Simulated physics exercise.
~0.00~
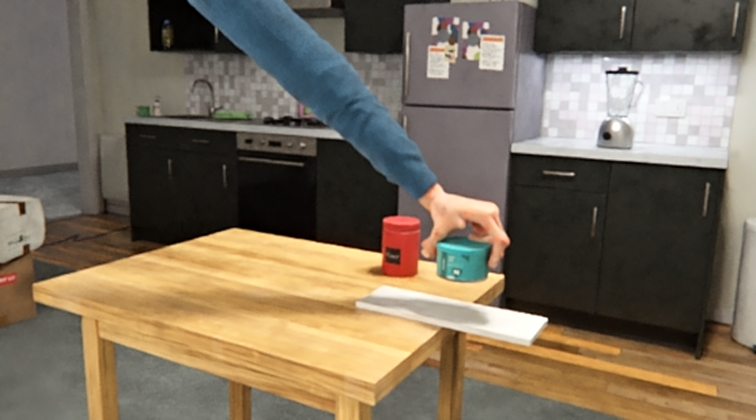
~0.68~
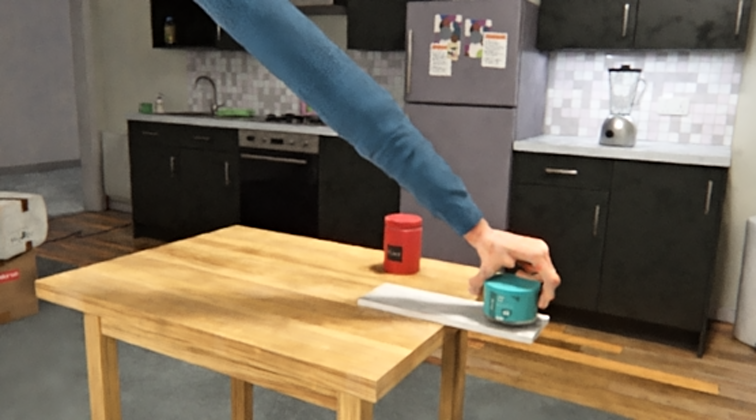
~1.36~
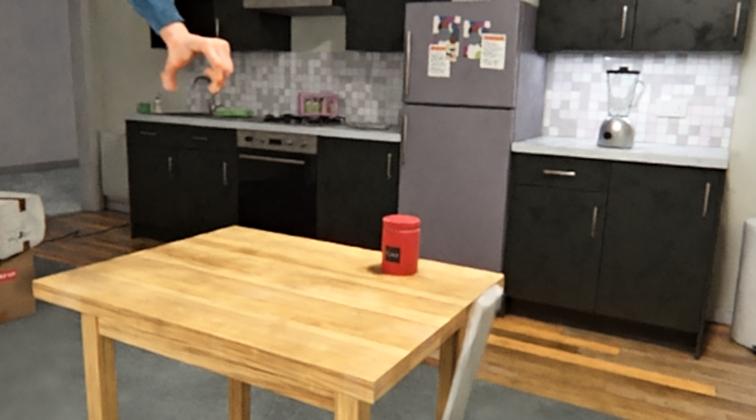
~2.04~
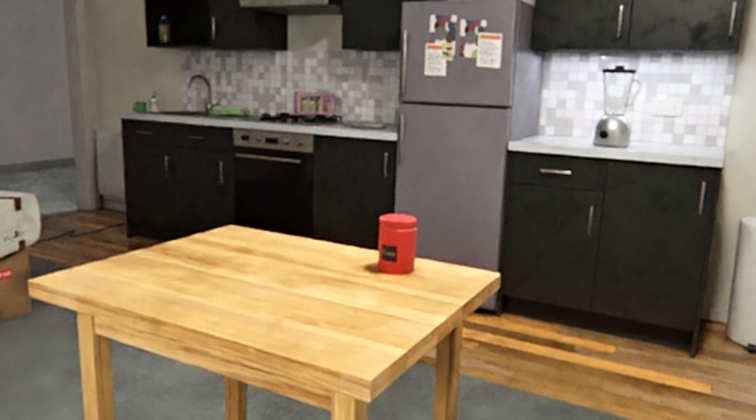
A hand moved a turquoise tub from beside a red jar onto the overhanging end of a white board and let go; the board tipped off the table's edge, and both disappeared from view, leaving only the red jar on the table.
